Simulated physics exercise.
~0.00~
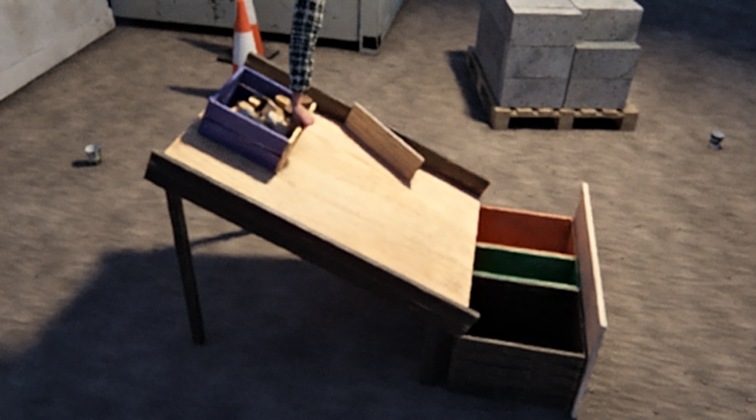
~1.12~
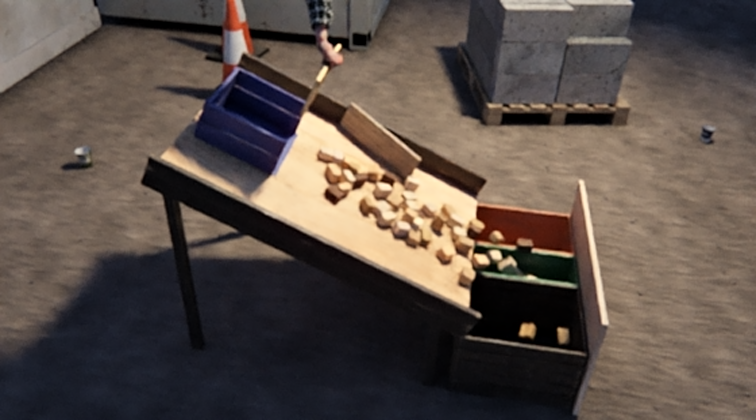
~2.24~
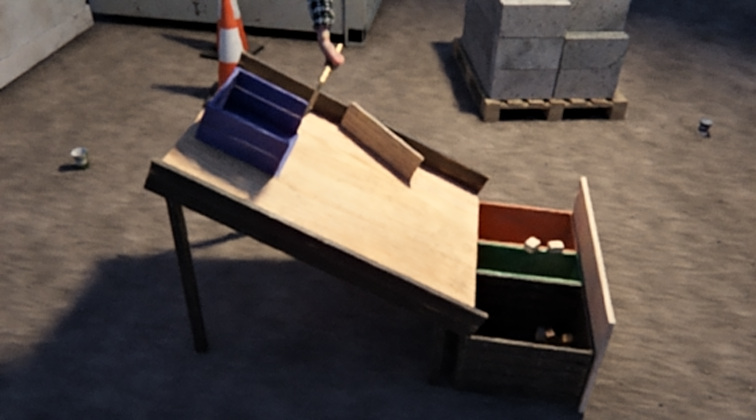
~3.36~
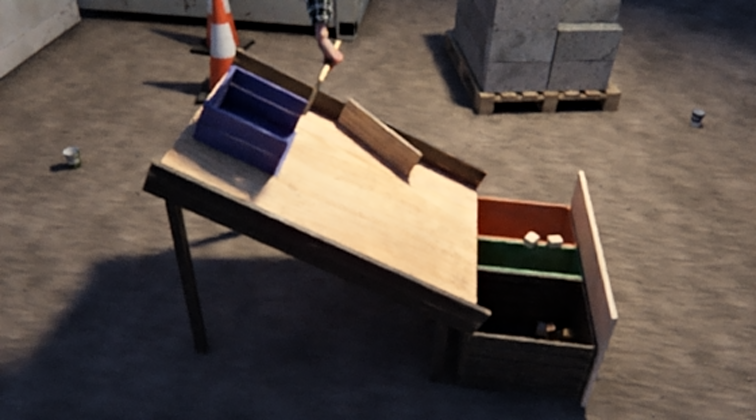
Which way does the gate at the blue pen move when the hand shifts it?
The gate moves up, and a little to the right, clear of the blocks' path.
A hand lifts the blue pen's gate, and wooden blocks tumble down the ramp into bins.
